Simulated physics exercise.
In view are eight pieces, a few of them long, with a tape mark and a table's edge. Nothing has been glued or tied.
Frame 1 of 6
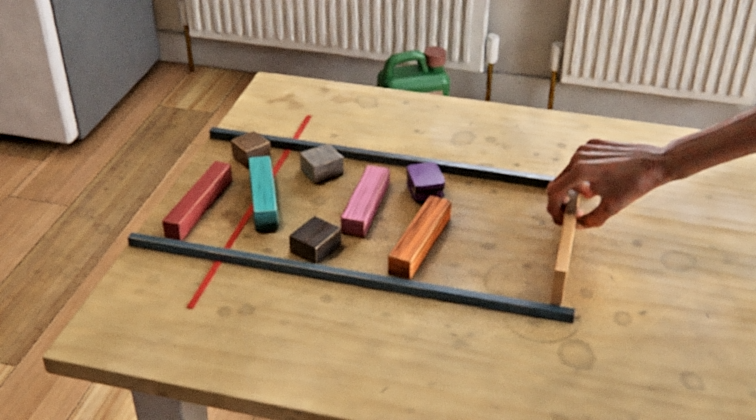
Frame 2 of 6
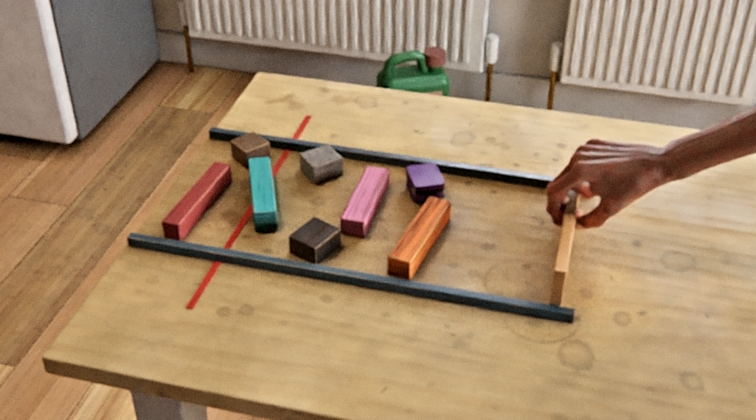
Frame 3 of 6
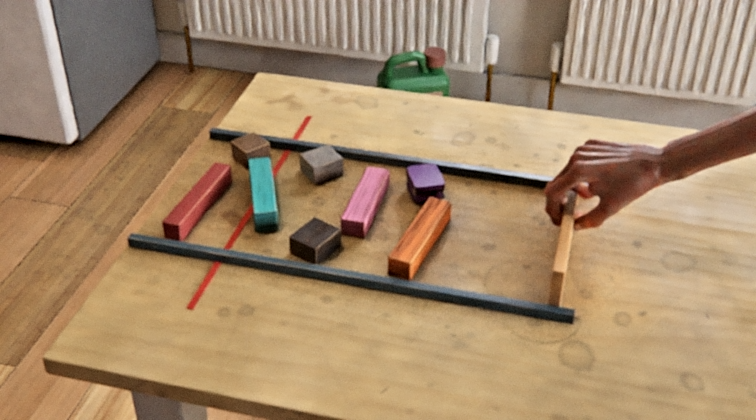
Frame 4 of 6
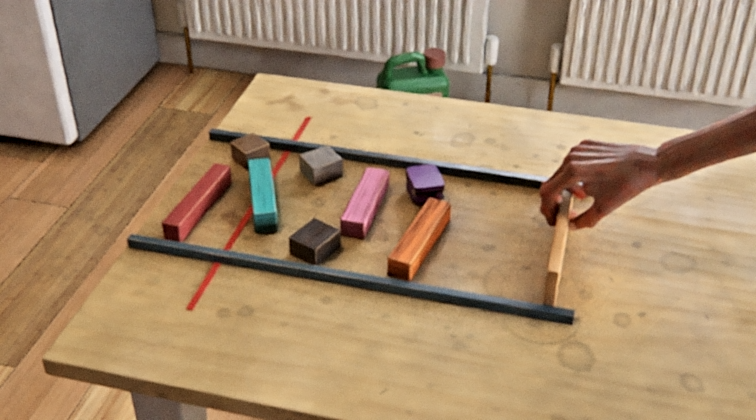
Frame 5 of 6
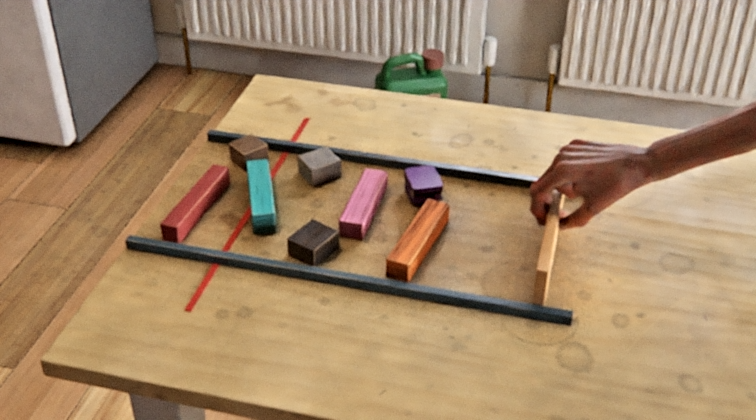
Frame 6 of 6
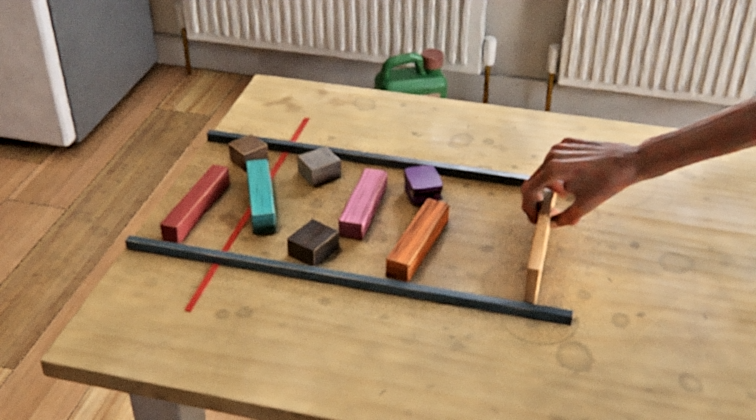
Hand sliding an upright wooden board slightly left between two dark rails on a table, the coloured blocks ahead staying still.
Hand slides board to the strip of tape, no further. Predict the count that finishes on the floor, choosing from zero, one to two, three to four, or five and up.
The count on the floor is zero.
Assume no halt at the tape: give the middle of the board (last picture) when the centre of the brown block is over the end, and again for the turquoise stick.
First near (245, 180), second near (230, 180).
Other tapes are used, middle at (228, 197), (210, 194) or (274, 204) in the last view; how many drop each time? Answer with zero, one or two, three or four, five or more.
Trial 1 - one or two; trial 2 - three or four; trial 3 - zero.
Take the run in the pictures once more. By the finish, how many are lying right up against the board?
Tally at the end: 2.
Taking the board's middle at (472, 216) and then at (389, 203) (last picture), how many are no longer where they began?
0, then 3.
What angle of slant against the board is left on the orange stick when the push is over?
I'd put it at about 0°.
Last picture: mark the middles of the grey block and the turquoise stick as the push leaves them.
Around (238, 147), then around (196, 186).
A little later, none off yet; red bar at rest near (196, 202); brown block at rest near (249, 152); turquoise stick at rest near (261, 195).
When it is over, the number that fall off is zero.
